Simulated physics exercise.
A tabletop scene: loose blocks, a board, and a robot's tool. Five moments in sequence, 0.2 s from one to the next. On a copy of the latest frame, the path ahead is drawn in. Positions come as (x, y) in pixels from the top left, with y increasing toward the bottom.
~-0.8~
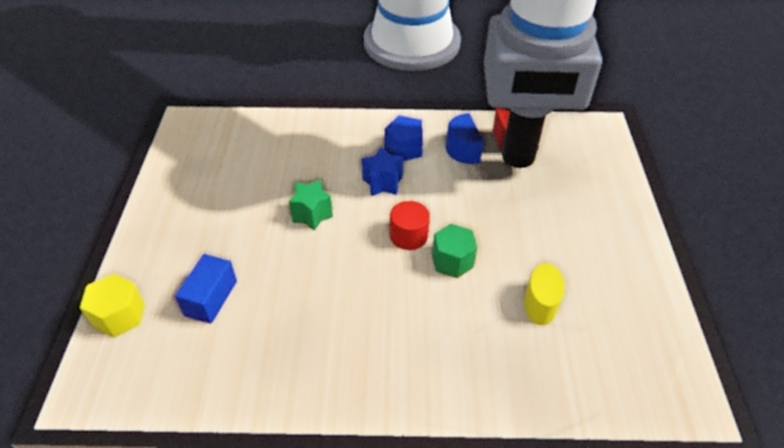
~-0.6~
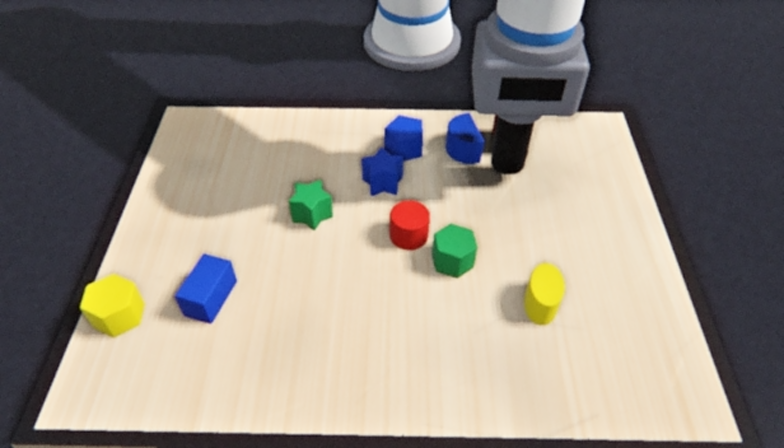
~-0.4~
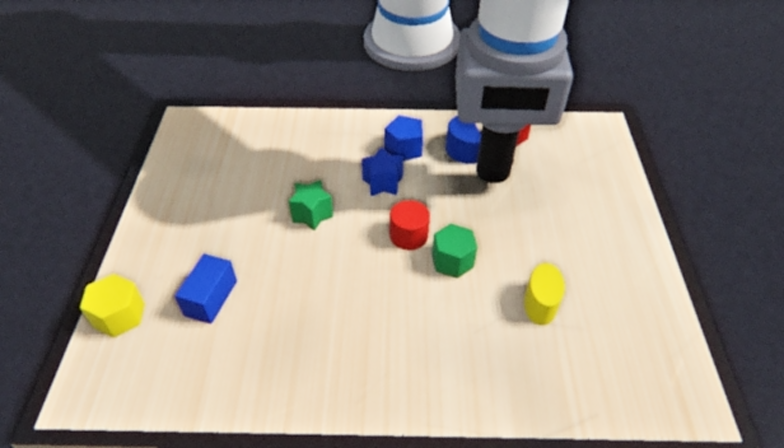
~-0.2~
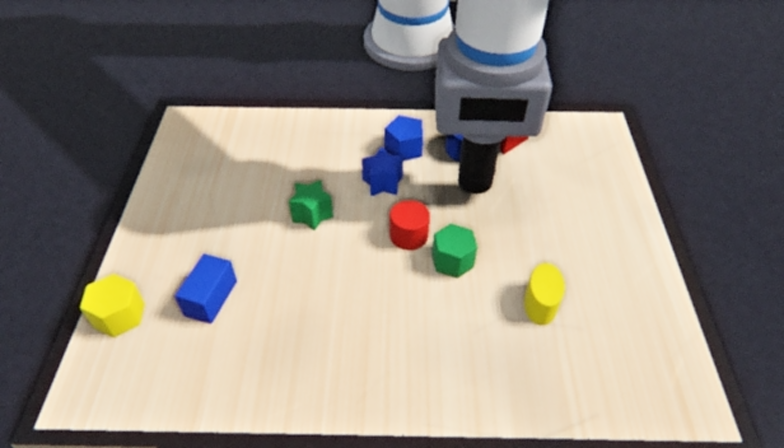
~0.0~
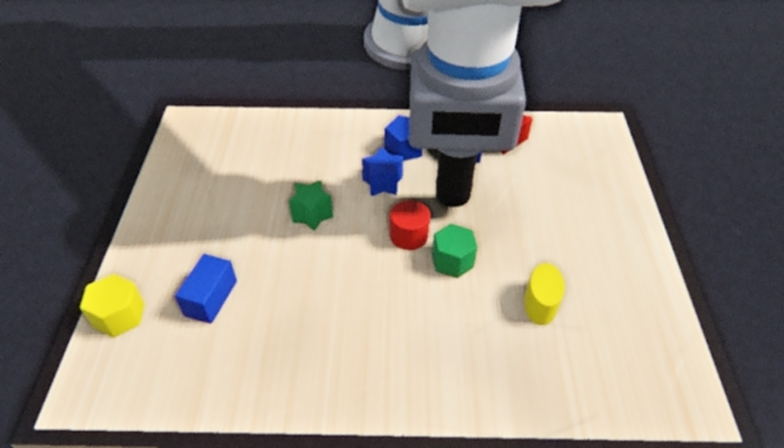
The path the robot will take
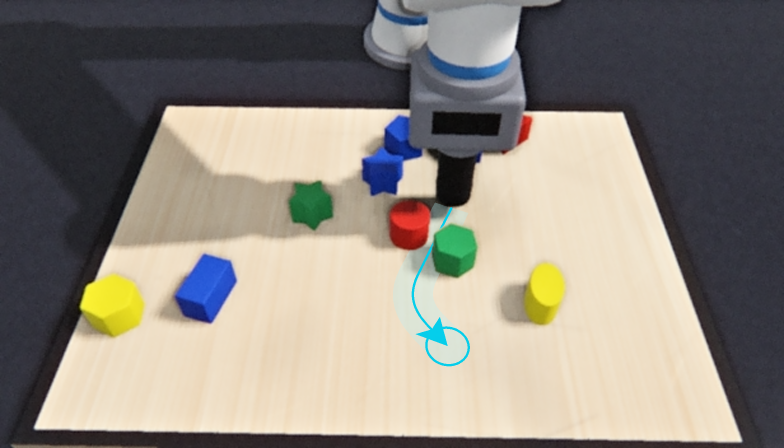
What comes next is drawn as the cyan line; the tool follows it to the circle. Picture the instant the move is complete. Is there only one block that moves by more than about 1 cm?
I'd say no.
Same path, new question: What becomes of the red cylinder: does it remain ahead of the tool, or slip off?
Slipped loose.
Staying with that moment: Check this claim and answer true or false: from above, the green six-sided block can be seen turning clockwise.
That statement is not accurate.
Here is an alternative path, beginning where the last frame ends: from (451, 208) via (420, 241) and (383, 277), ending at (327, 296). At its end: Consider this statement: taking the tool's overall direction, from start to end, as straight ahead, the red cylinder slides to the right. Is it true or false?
The statement is correct.
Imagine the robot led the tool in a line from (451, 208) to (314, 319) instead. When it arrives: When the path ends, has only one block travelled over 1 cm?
It seems so.
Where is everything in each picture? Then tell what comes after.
The first picture shows tool tip at (518, 158); block tops, blue star at (383, 161); red cylinder at (410, 214); green six-sided block at (456, 239).
The second picture shows tool at (507, 164); blocks unchanged.
The third picture shows tool at (493, 172); blocks unchanged.
The fourth picture shows tool at (475, 183); blocks unchanged.
The fifth picture shows tool at (453, 196); blue star at (383, 161); red cylinder at (410, 214); green six-sided block at (456, 239).
Path on the board, from (451, 208) through (431, 249) and (413, 297) to (448, 346).
What follows on the original path. One third of the way, tool at (432, 237); red cylinder at (392, 226); green six-sided block at (458, 256), turned 30° anticlockwise.
Two thirds of the way, tool at (414, 285); red cylinder at (388, 229); green six-sided block at (459, 271), turned 90° anticlockwise.
At the end, tool at (449, 335); blue star in place; red cylinder at (388, 229); green six-sided block at (459, 271), turned 90° anticlockwise.
